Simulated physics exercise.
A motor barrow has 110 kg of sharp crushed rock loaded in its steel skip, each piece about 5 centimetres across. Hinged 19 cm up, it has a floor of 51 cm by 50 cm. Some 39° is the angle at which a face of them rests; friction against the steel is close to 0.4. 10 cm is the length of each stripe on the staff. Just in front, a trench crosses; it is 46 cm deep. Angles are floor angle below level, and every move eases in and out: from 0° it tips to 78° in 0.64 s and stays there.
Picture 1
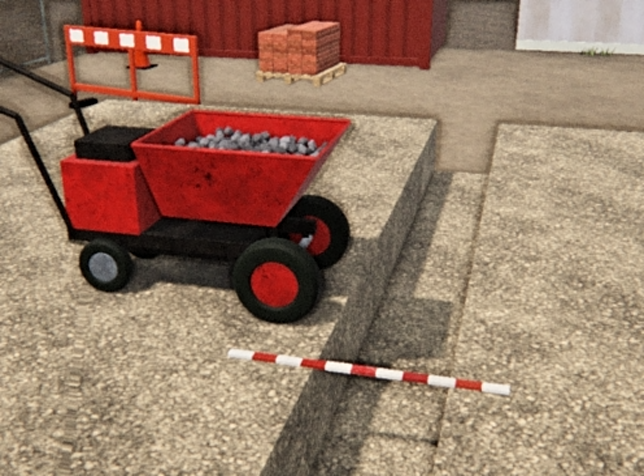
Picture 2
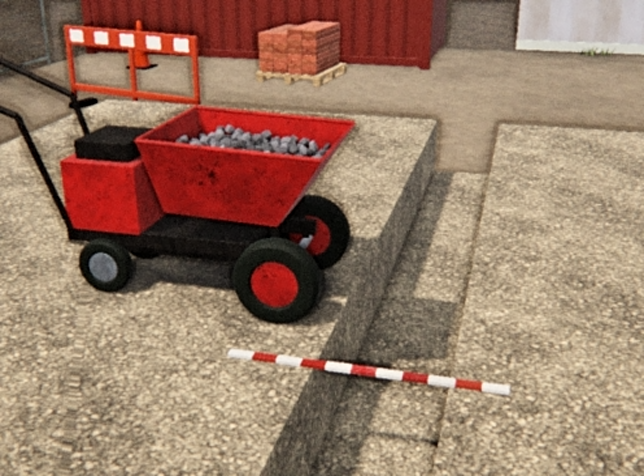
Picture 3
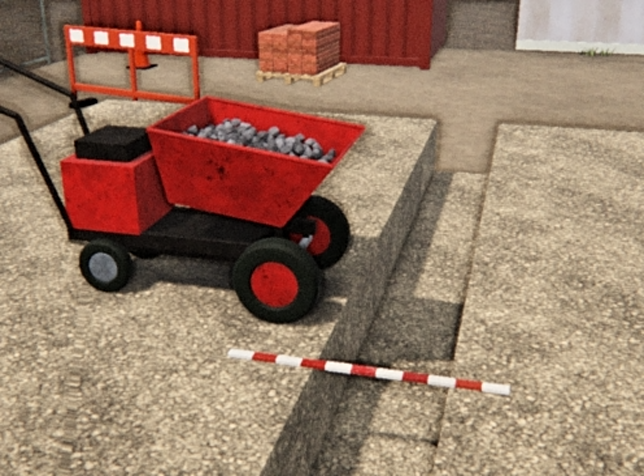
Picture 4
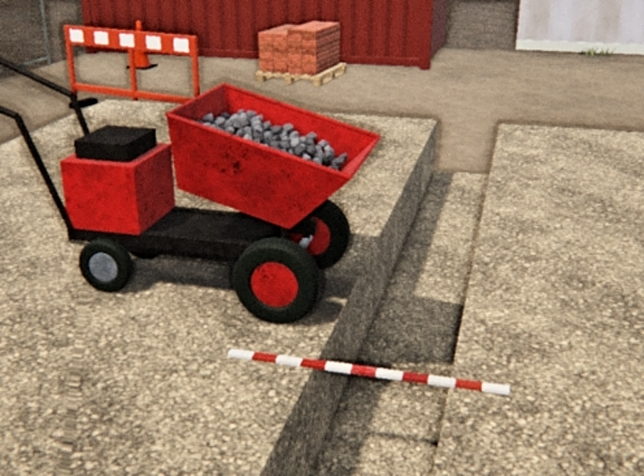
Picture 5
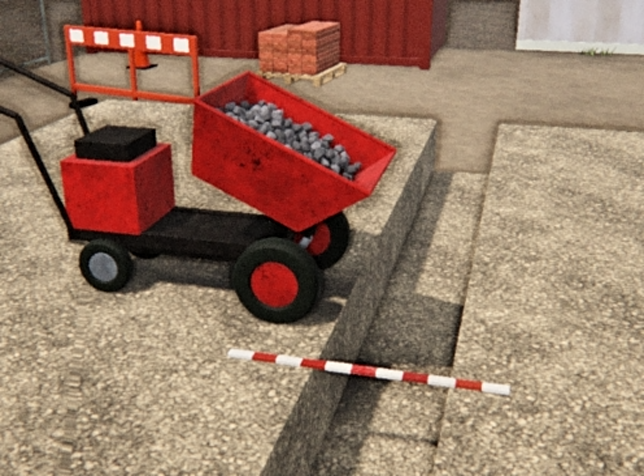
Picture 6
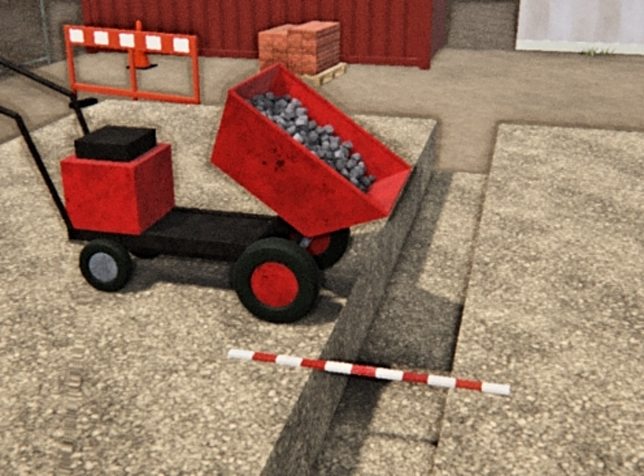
At the start, a red motor barrow loaded with grey stones stands beside a trench, its skip level and a red-and-white striped pole lying across the gap. The skip then tilts forward to the right, slightly at first, then steadily steeper, its back end rising high while the wheels stay put.
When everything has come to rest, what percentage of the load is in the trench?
About 55 per cent.
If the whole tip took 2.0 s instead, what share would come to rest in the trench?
In that case some 80 per cent.
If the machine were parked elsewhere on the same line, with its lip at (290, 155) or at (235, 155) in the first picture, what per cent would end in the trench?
I'd expect some 80 per cent, then some 100.
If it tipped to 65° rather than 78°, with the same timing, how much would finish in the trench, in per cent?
Roughly 20 per cent would end in the trench.
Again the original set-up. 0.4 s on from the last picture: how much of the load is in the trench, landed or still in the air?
About 15%.
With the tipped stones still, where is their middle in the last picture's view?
Their middle lands near (453, 372).
Then, 0.2 s after the last picture the floor is at 66°, 100 % in the skip; the foremost stones are at (407, 238).
Then, 0.4 s after the last picture the floor is at 78°, 66 % in the skip, 15 % in the trench, 19 % past the trench; the foremost stones are at (507, 324).
Then, 0.8 s after the last picture the floor is at 78°, 22 % in the skip, 36 % in the trench, 42 % past the trench; the foremost stones are past the picture's edge.
Then, 2.7 s after the last picture the floor is at 78°, 3 % in the skip, 55 % in the trench, 41 % past the trench; the foremost stones are past the picture's edge.
